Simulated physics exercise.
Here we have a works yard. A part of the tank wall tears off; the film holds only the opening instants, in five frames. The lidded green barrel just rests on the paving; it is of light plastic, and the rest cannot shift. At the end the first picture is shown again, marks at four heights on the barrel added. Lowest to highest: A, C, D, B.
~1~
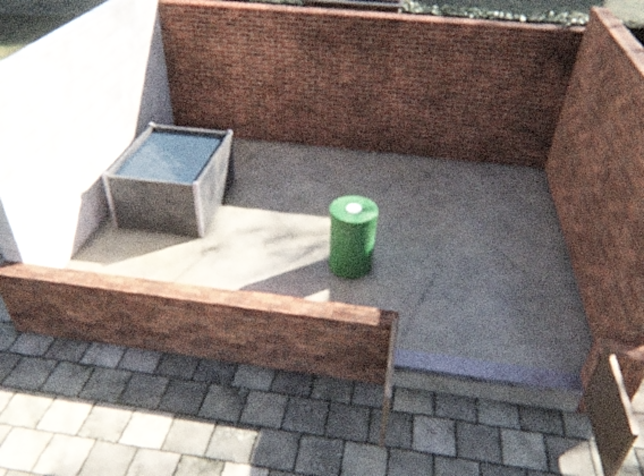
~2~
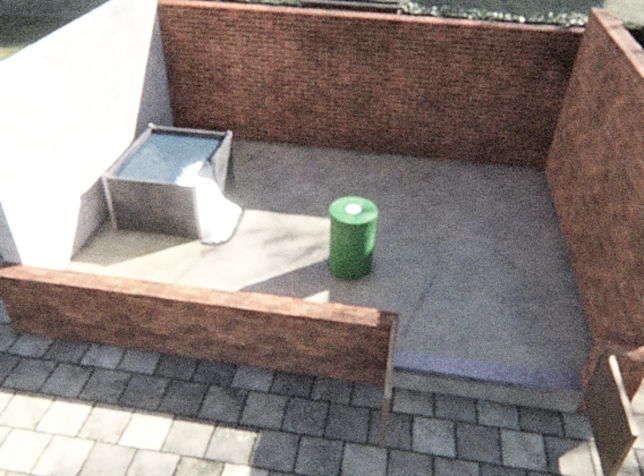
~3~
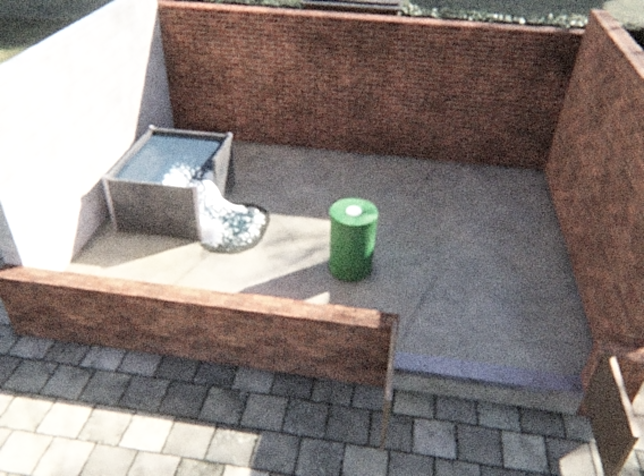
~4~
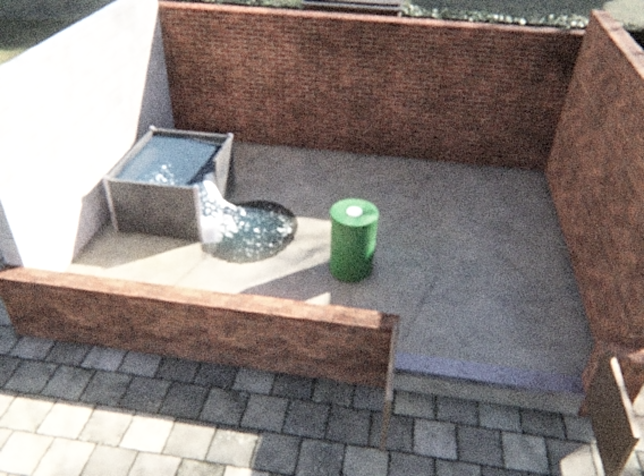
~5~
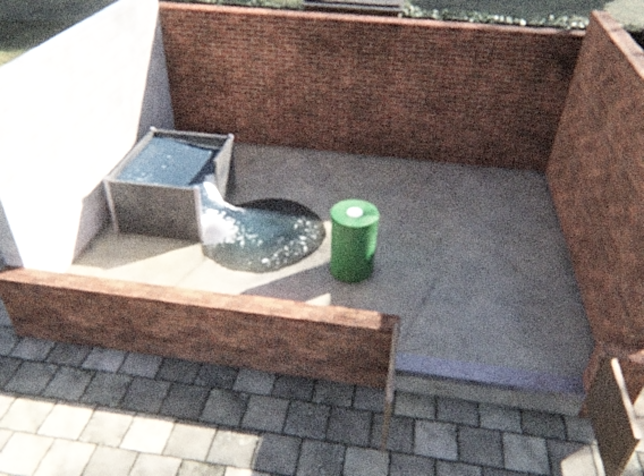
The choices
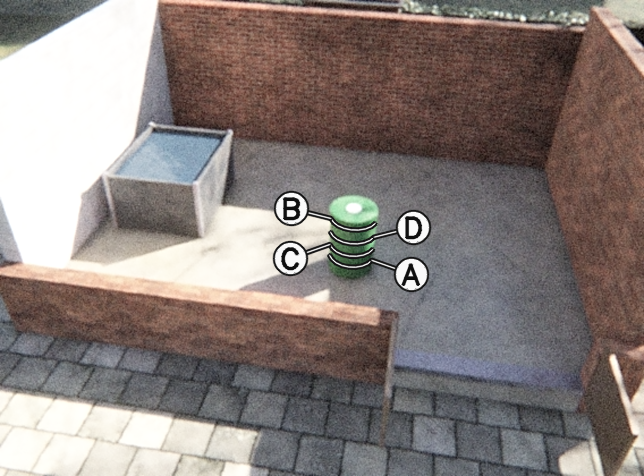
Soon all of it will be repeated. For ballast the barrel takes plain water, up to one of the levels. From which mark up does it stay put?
Mark C.
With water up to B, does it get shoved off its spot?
No.
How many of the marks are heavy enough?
Three of the four.
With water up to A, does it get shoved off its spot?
Yes, it does.
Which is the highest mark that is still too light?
It is A.
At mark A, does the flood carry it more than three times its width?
No, less.
On the marked copy, A at (348, 266); B at (351, 229); C at (349, 256); D at (350, 243); from the bottom up A, C, D, B.
With A, it is pushed about its own width away.
With B, it does not move.
With C, it shifts by a finger or two and stays.
With D, it does not move.
